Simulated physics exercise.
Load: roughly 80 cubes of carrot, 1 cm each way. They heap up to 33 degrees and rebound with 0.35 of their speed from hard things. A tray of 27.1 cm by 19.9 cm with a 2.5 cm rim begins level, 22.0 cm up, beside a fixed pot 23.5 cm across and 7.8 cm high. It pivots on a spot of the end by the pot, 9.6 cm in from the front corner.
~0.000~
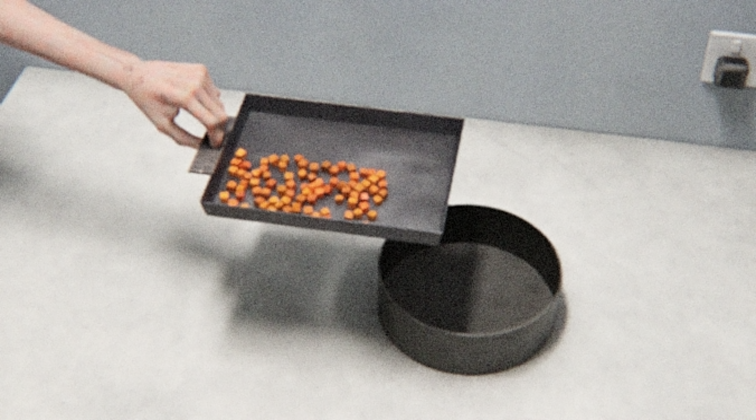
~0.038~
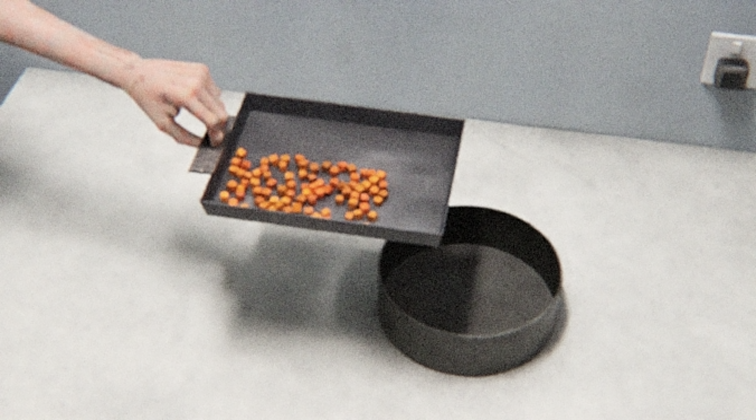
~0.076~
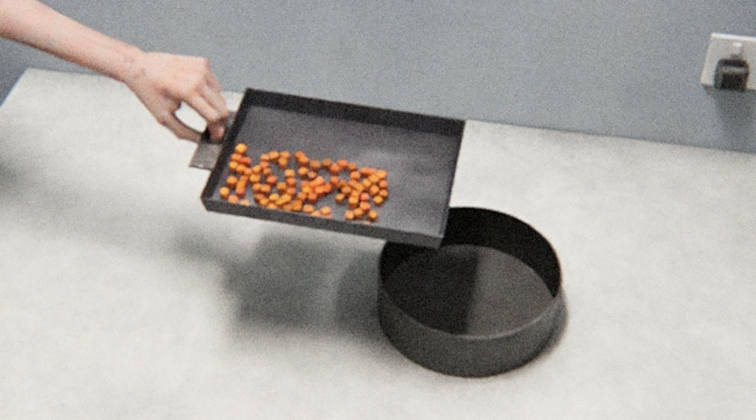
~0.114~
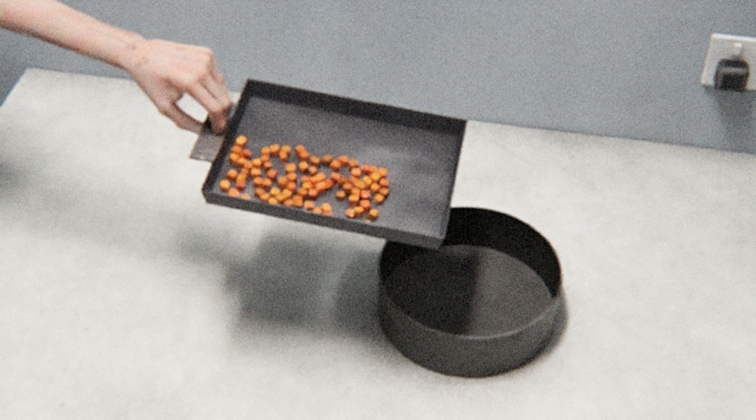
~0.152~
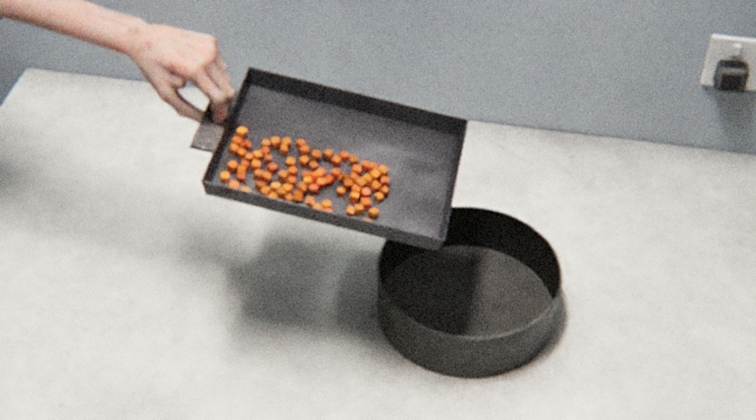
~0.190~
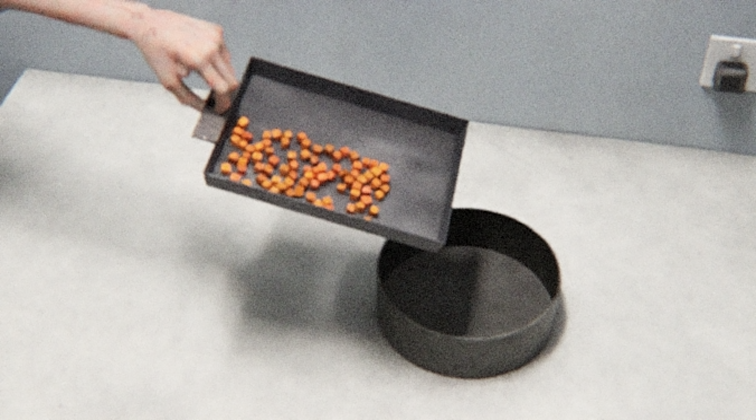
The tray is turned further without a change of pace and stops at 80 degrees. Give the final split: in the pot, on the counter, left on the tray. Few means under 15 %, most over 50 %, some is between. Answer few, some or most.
Pot: Some, counter: Some, tray: Some.
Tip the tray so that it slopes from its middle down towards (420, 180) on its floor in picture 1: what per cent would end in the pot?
Some 45 per cent.
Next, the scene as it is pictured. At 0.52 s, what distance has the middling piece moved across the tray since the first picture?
About 3 cm.
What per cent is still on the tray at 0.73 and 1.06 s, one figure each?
In turn: 100, 40.
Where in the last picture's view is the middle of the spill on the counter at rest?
Around (556, 411).
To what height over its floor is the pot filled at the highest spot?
Roughly 1.0 cm.
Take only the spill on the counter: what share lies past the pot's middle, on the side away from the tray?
Some 90 per cent.
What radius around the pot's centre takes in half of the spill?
Some 24 cm.
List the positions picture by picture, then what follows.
Tray tilt 0 degrees, front corners at (205, 199) and (438, 229); middle of the pieces at (305, 188); pot at (470, 266), in the first picture.
Tray tilt 1 degrees, front corners at (205, 199) and (438, 231); middle of the pieces at (305, 188), in the second picture.
Tray tilt 2 degrees, front corners at (205, 195) and (439, 233); middle of the pieces at (305, 186), in the third picture.
Tray tilt 5 degrees, front corners at (206, 188) and (440, 234), lowest corner right front; middle of the pieces at (306, 182), in the fourth picture.
Tray tilt 9 degrees, front corners at (207, 179) and (440, 236), lowest corner right front; middle of the pieces at (306, 176), in the fifth picture.
Tray tilt 13 degrees, front corners at (209, 171) and (441, 238), lowest corner right front; middle of the pieces at (307, 171); pot at (469, 269). The tray's pace is about 100 degrees a second, in the sixth picture.
After 0.52 s, tilt 46 degrees; the tray holds 100 %, the pot 0 %.
After 0.73 s, tilt 68 degrees; the tray holds 100 %, the pot 0 %.
Then, at 1.06 s, tilt 80 degrees; the tray holds 40 %, the pot 25 %.
By 2.3 s all is still; pot 30 %, counter 35 %, tray 35 %.
